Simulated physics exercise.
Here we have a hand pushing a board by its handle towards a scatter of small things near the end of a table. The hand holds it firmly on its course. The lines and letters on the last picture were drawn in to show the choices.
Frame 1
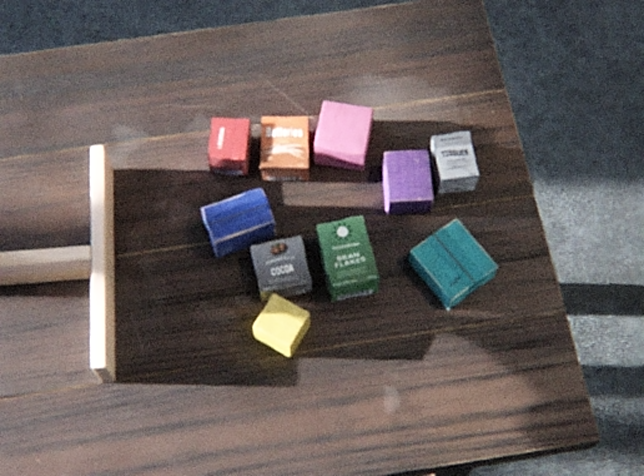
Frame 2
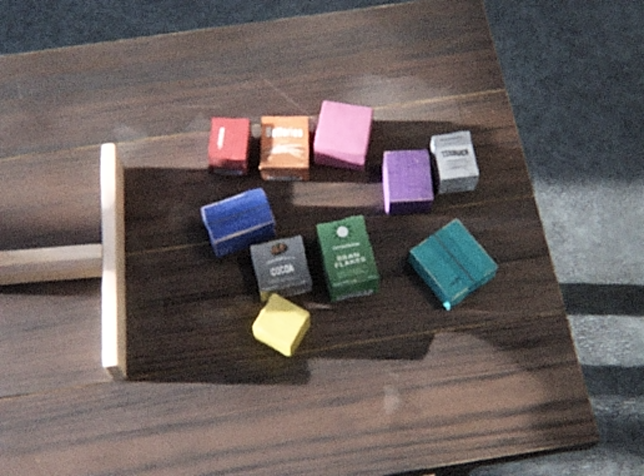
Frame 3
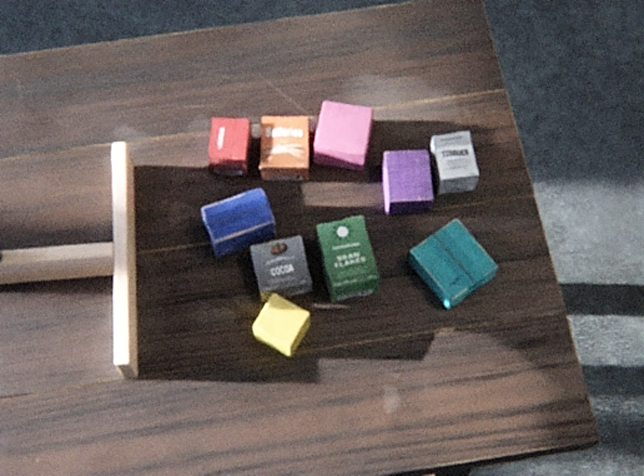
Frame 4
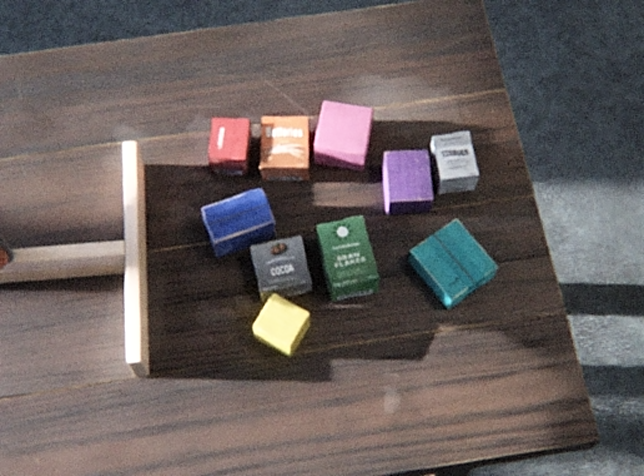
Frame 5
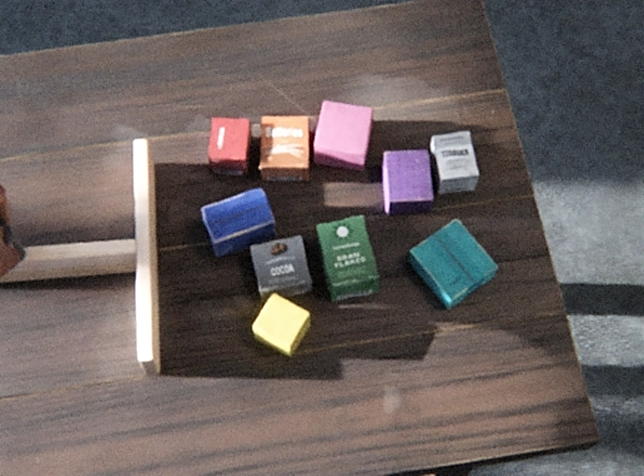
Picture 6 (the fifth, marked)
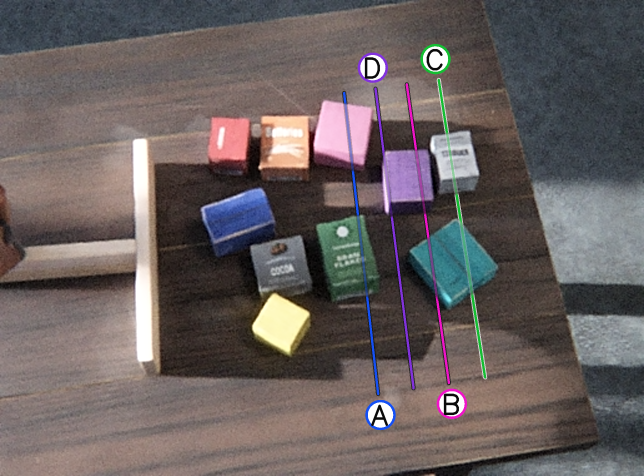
A pale wooden board on a handle slides slowly to the right across a dark wood tabletop, toward a scatter of small colourful boxes and blocks. As it advances, a hand gripping the handle comes into view at the left edge, and the board draws closer to the blue and red pieces, which stay still.
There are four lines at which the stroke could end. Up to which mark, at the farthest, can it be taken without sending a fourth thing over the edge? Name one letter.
Up to line B.
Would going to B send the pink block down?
Yes.
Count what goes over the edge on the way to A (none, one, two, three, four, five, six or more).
By then, none.
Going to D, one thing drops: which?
The white box.
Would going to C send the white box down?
By then, yes.
On the marked copy, A at (360, 234); B at (426, 224); C at (460, 219); D at (393, 229).
With B. Early on, board (246, 230); yellow block (289, 325); red box (267, 143).
Further on, board (348, 215); white box (498, 170); turquoise box (501, 274).
At the end, board (424, 204); white box over the edge; pink block over the edge; three fallen.
As for the rest, A is within the limit but short; C drops five; D is within the limit but short.
